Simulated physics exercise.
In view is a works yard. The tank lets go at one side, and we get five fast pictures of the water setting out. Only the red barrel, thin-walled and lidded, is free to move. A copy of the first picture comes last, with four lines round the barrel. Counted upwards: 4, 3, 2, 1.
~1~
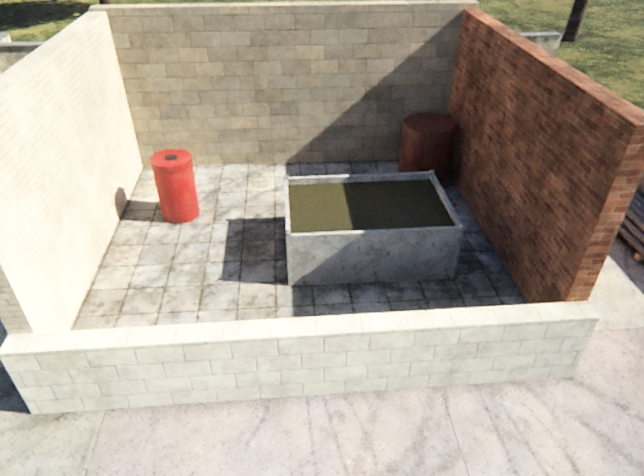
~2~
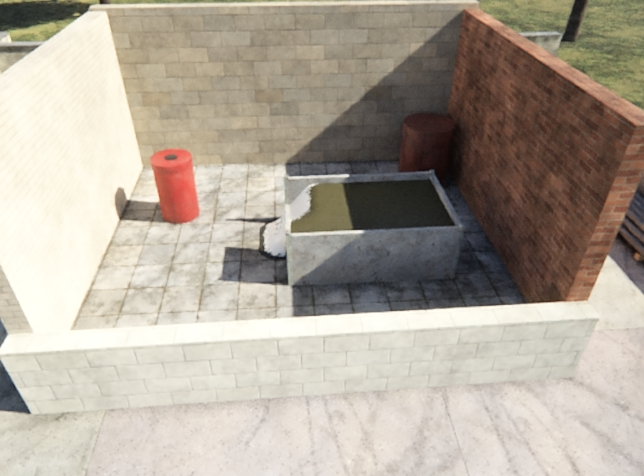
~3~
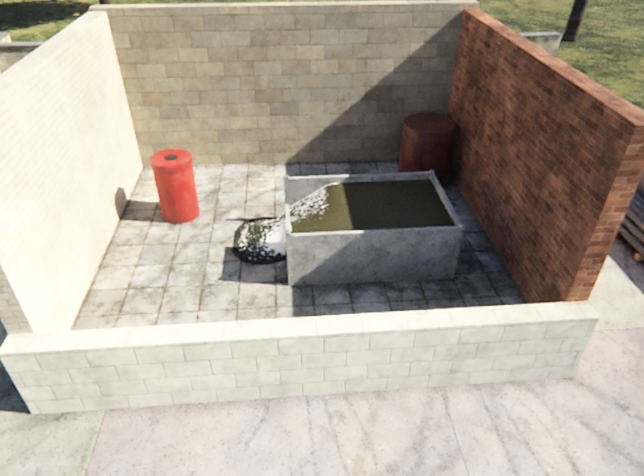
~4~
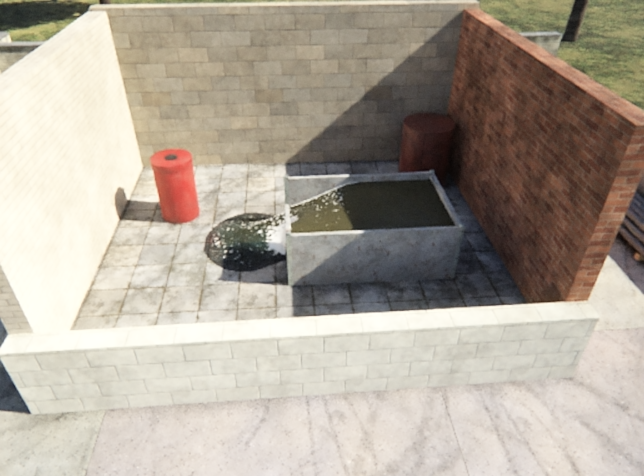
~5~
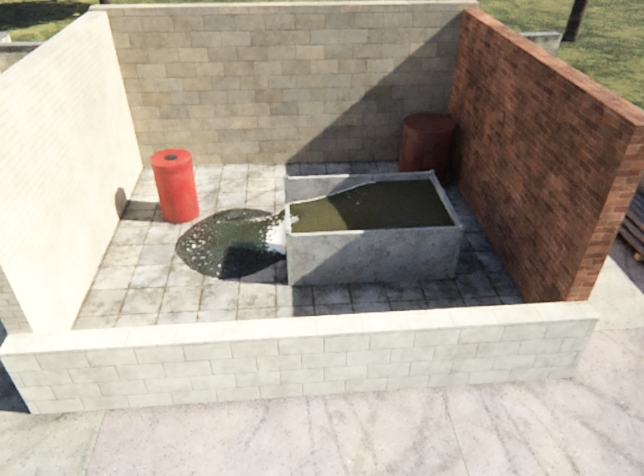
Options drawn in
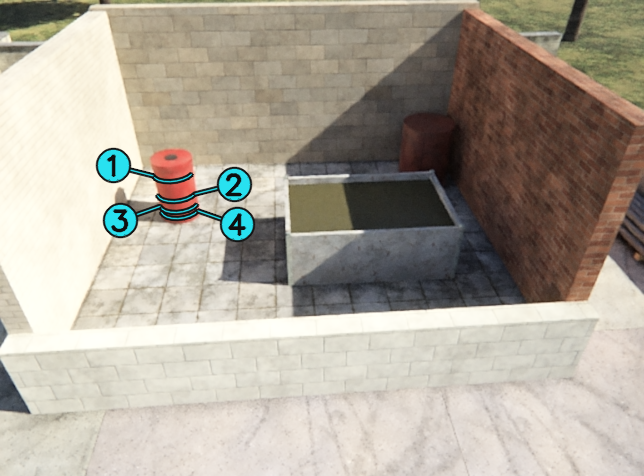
Murky water pouring from the left end of a concrete tank and spreading across paving towards a still red barrel.
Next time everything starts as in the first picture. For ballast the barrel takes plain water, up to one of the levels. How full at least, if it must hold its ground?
The answer is mark 2.
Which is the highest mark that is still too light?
The answer is 3.
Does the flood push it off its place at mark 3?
Yes, it does.
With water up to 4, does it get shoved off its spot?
Yes, that goes wrong.
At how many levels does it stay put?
Two.
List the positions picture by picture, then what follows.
Lid of the red barrel at (170, 158); tank full, its middle at (367, 206), in the first frame.
In the second frame, 1 % of the ground under water, its edge towards the barrel at (268, 227).
In the third frame, 3 % of the ground under water, its edge towards the barrel at (246, 227).
In the fourth frame, 6 % of the ground under water, its edge towards the barrel at (223, 225).
Lid of the red barrel at (170, 158); 9 % of the ground under water, its edge towards the barrel at (206, 221), in the fifth frame.
In cyan, 1 at (170, 181); 2 at (174, 201); 3 at (176, 212); 4 at (177, 218); from the bottom up 4, 3, 2, 1.
Choosing 1, it does not move.
Choosing 2, it does not move.
Choosing 3, it is pushed about half its own width away.
Choosing 4, it is pushed about 4 times its own width away.
